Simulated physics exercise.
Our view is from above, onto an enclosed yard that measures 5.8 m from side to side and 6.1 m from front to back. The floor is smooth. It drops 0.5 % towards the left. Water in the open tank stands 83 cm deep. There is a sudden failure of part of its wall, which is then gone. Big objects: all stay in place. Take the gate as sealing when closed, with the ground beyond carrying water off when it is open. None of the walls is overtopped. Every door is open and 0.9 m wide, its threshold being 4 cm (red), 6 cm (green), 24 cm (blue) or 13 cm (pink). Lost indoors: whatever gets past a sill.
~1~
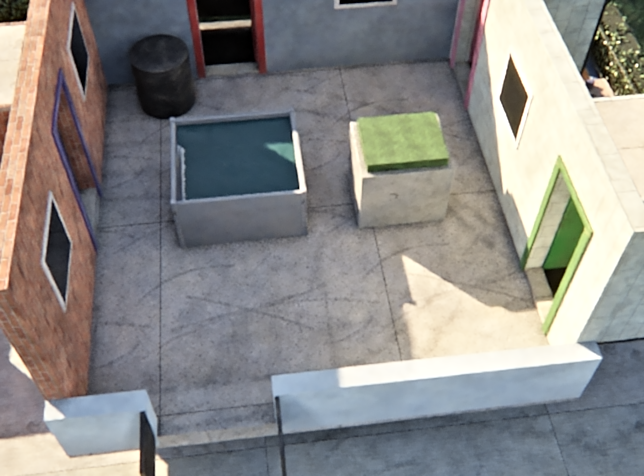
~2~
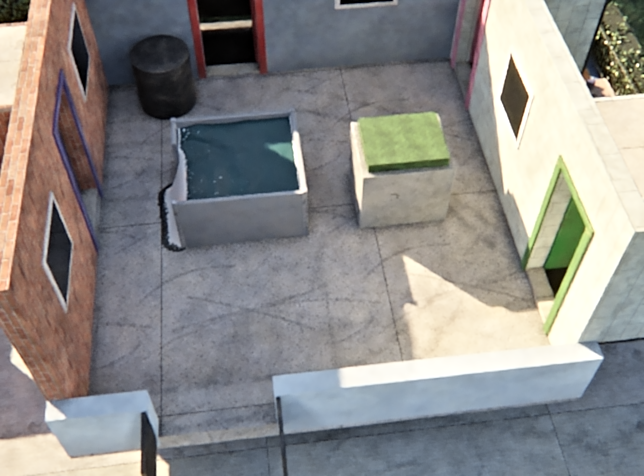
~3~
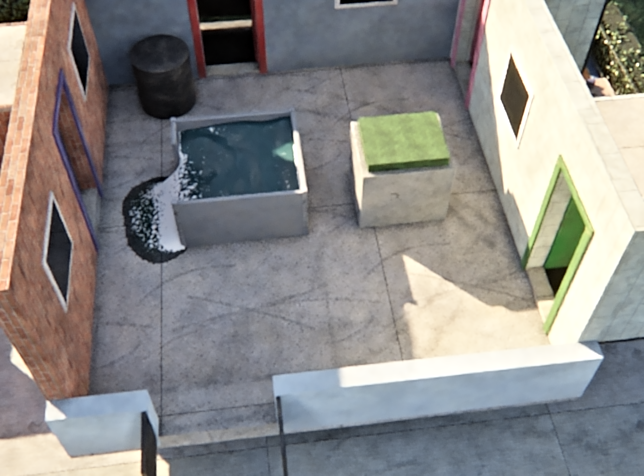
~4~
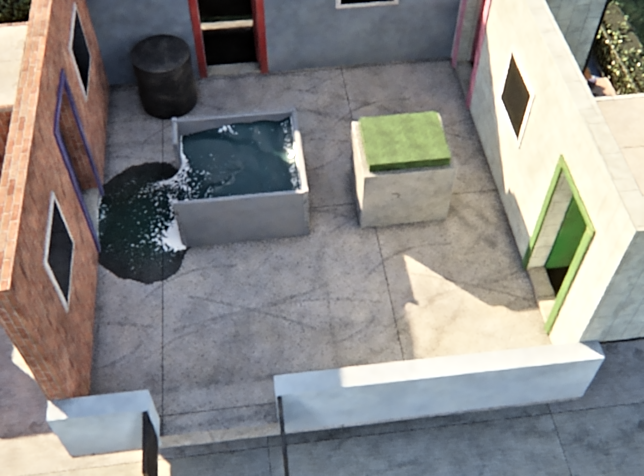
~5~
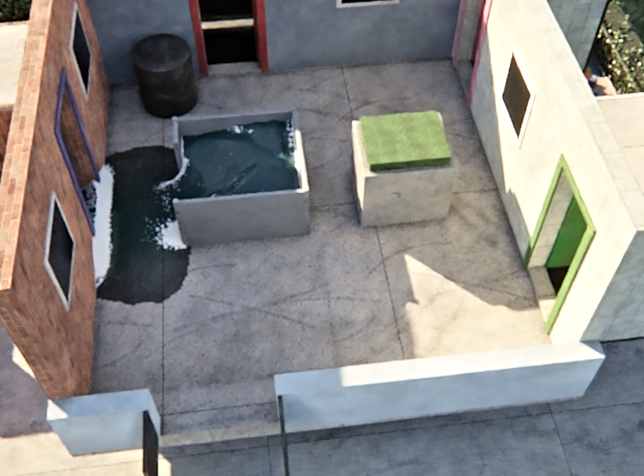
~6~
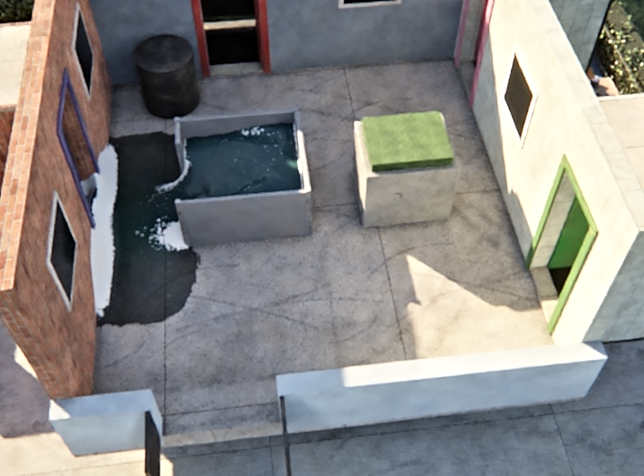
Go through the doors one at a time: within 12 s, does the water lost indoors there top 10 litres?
My prediction: At the red door the total will be lower than the limit; at the green door the total will be lower than the limit; at the blue door the total will be higher than the limit; at the pink door the total will be lower than the limit.
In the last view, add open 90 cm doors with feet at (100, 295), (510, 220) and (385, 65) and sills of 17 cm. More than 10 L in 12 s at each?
More, less, less.
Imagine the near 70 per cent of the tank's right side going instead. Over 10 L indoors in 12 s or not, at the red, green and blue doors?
Door by door - red: Out of bounds, green: Out of bounds, blue: Within bounds.
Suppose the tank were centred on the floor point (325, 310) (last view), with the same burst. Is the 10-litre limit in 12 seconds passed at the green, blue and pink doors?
Green: Within limit; blue: Within limit; pink: Within limit.
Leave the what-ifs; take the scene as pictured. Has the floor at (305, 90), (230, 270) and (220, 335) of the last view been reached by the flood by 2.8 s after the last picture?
Status of the three spots: Inundated, free of it, inundated.
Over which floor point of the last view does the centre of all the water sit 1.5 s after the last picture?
Near (180, 224).
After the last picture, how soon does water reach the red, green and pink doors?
Doors: Red 1.3 s / green 4.0 s / pink 4.5 s.
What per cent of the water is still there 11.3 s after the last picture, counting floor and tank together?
68 %.
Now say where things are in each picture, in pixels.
The first frame shows still water, 83 cm deep, in the open tank at (236, 158).
In the second frame, water pours out at (183, 203) and has run 0.6 m, to (172, 188); typically 7 cm deep outside, 83 cm at the open tank's back.
In the third frame, the front is at (135, 194), 0.9 m from the gap at (183, 203); 0.9 m2 of floor is under water; 80 cm left at the back of the open tank.
In the fourth frame, water pours out at (184, 205) and has run 1.4 m, to (103, 191); typically 10 cm deep outside, 72 cm at the open tank's back.
In the fifth frame, the front is at (98, 291), 1.7 m from the gap at (185, 204); 3.0 m2 of floor is under water; 71 cm left at the back of the open tank.
In the sixth frame, water pours out at (187, 204) and has run 2.1 m, to (98, 322); typically 9 cm deep outside, 68 cm at the open tank's back.
Then, 0.7 s after the last picture water covers 20 % of the floor and is deepest (50 cm) near (103, 235); red door not reached, green door not reached, blue door 49 cm at the sill, 121 L in, pink door not reached.
Then, 1.5 s after the last picture water covers 30 % of the floor and is deepest (35 cm) near (92, 411); red door 3 cm at the sill, 0 L in, green door not reached, blue door 34 cm at the sill, 212 L in, pink door not reached.
Then, 2.8 s after the last picture water covers 45 % of the floor and is deepest (26 cm) near (110, 137); red door 2 cm at the sill, 0 L in, green door not reached, blue door 22 cm at the sill, 232 L in, pink door not reached.
Then, 6.3 s after the last picture water covers 90 % of the floor and is deepest (14 cm) near (444, 63); red door 2 cm at the sill, 0 L in, green door 7 cm at the sill, 3 L in, blue door 10 cm at the sill, 233 L in, pink door 11 cm at the sill, 0 L in.
Then, 11.3 s after the last picture water covers 95 % of the floor and is deepest (8 cm) near (359, 230); red door 3 cm at the sill, 0 L in, green door 6 cm at the sill, 5 L in, blue door 5 cm at the sill, 233 L in, pink door 5 cm at the sill, 0 L in.
